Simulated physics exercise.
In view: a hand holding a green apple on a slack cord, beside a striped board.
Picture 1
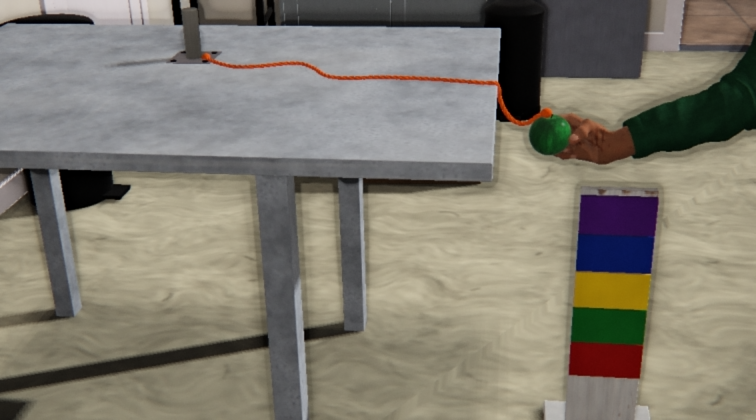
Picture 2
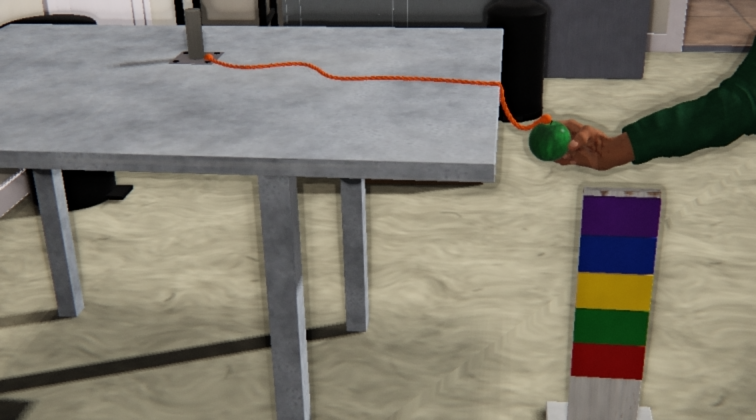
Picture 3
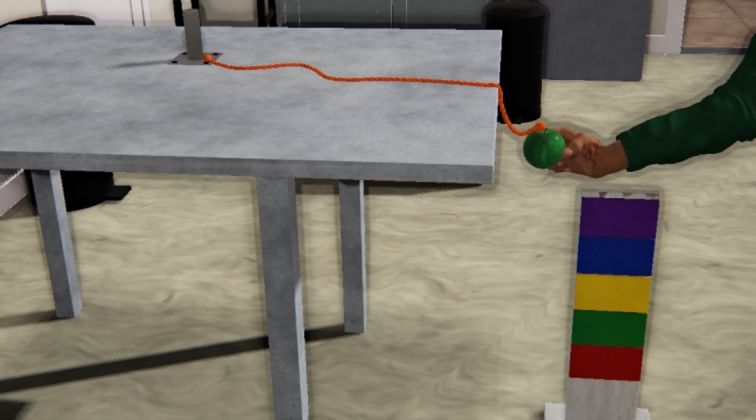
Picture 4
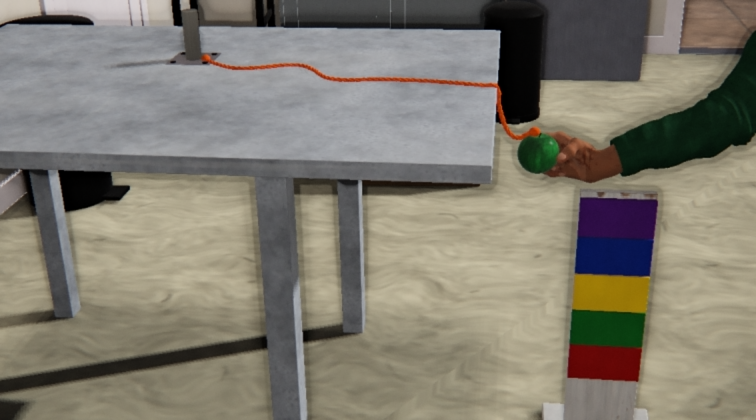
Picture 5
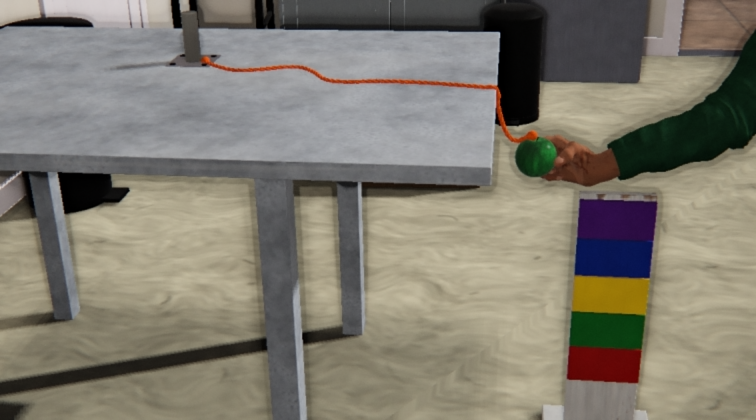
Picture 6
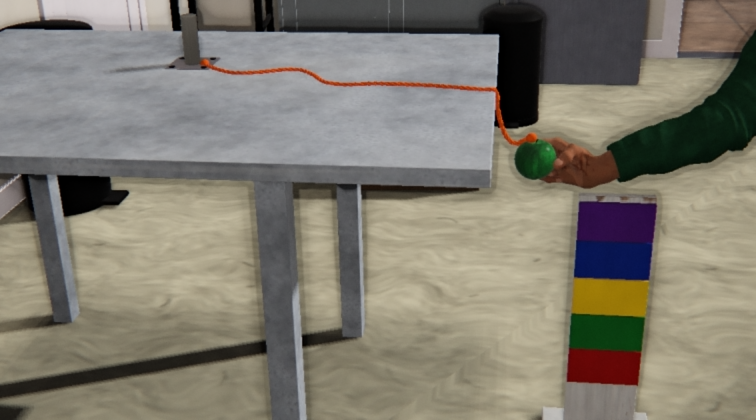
A hand in a dark green sleeve holds a green ball-like object just off the right edge of a grey table, seen from the side and slightly above in a room with a pale floor. An orange cord runs from it across the tabletop to a small upright post, above a board striped purple, blue, yellow, green and red. The hand eases slightly down and left while the view shifts barely.
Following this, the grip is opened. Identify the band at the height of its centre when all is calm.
Its centre is at purple.
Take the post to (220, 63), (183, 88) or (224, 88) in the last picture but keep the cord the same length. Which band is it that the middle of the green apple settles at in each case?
Result 1: Blue. Result 2: Blue. Result 3: Yellow.
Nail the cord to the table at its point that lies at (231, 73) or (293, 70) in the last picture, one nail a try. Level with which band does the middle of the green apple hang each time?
In that order: Purple; purple.
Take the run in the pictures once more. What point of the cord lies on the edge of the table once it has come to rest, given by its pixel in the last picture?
You'll find it close to (465, 89).
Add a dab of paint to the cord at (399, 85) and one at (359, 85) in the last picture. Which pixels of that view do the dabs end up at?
Point one to (434, 82), point two to (396, 79).
Soon after, apple near (478, 216); level with purple.
Then, apple near (505, 216); level with purple.
At rest, apple near (492, 215); level with purple. Its centre hangs level with the purple band.
